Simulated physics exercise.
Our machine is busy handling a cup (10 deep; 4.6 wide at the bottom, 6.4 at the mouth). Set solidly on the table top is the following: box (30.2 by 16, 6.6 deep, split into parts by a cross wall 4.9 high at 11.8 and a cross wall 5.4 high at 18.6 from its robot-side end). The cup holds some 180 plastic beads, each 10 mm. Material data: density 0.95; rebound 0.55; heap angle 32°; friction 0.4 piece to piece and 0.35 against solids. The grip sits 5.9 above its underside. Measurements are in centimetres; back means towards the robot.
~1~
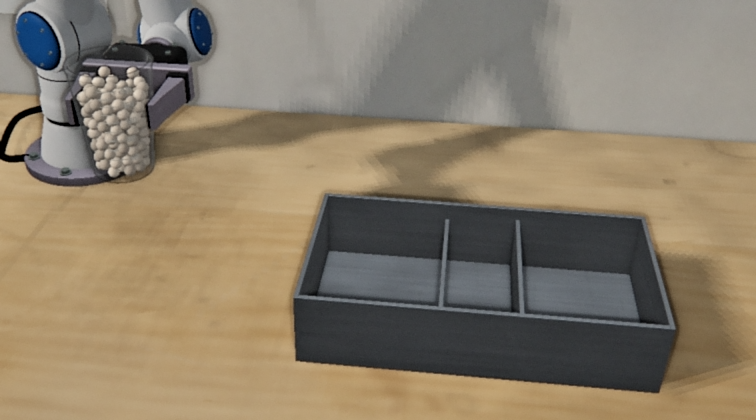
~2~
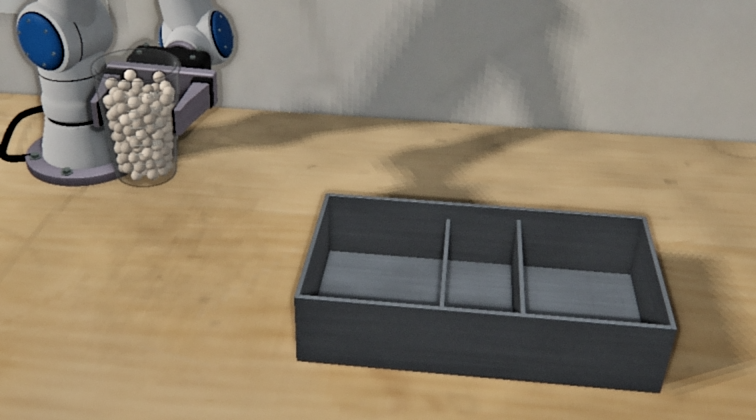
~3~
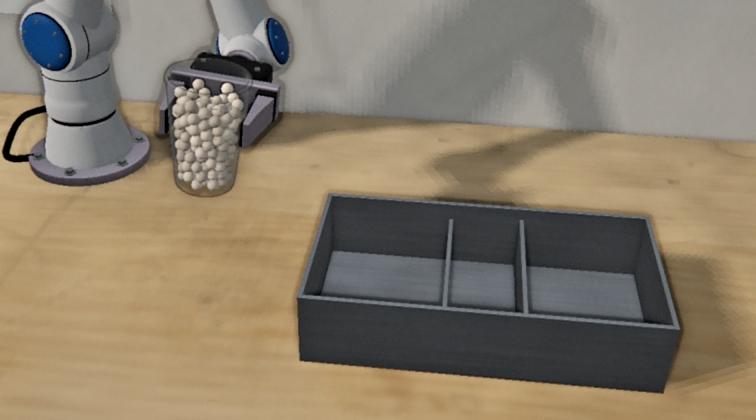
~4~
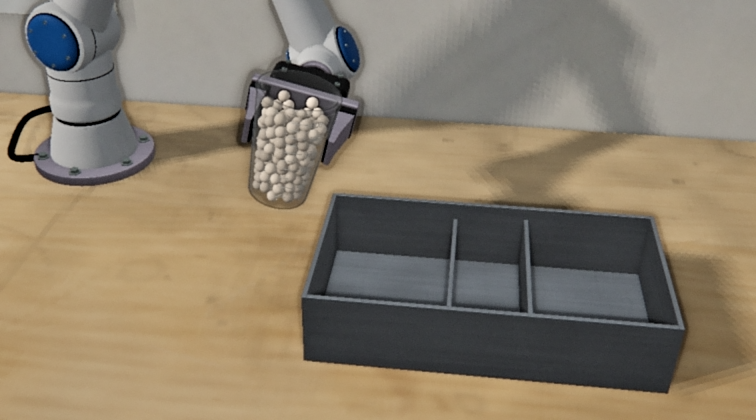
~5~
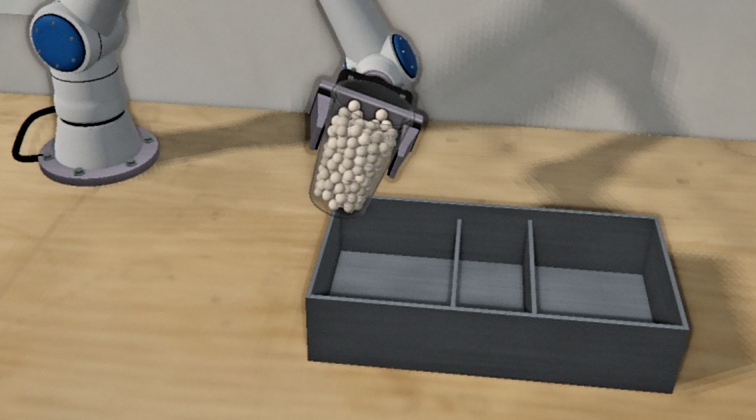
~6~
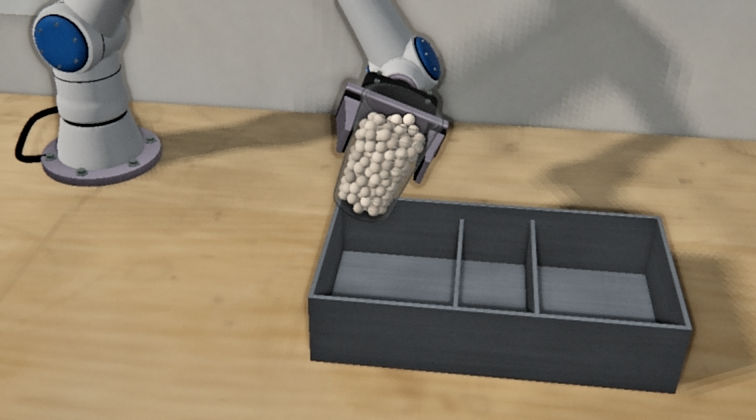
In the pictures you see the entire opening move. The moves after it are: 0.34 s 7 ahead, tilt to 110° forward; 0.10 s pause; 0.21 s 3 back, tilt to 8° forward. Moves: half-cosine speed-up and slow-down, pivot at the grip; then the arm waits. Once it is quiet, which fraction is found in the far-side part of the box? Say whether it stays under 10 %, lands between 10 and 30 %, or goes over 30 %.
It goes over 30 %.
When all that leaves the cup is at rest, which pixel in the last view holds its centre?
Around (608, 314).
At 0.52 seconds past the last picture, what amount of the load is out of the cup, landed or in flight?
So far, about 65 in a hundred parts are out.
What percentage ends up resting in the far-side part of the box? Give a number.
I'd say some 65 per cent of it.
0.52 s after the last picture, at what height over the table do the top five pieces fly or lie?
They are some 16 centimetres up.
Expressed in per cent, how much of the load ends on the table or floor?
Roughly 0 per cent.
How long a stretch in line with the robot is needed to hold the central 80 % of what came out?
Length: Near 12 cm.
Then, 0.26 s after the last picture, tilted 98° forward, highest piece 19 above the table; 180 in the cup.
Then, 0.52 s after the last picture, tilted 78° forward, highest piece 17 above the table; 85 in the far-side part, 62 in the cup, 20 in the middle part, 13 in flight or on a rim.
Then, 0.85 s after the last picture, tilted 8° forward, highest piece 14 above the table; 119 in the far-side part, 44 in the cup, 17 in the middle part.
Then, 1.90 s after the last picture, tilted 8° forward, highest piece 14 above the table; 119 in the far-side part, 44 in the cup, 16 in the middle part, 1 in the robot-side part.
Final count, 119 in the far-side part, 44 in the cup, 16 in the middle part, 1 in the robot-side part. That is 66 % in the far-side part of the box.
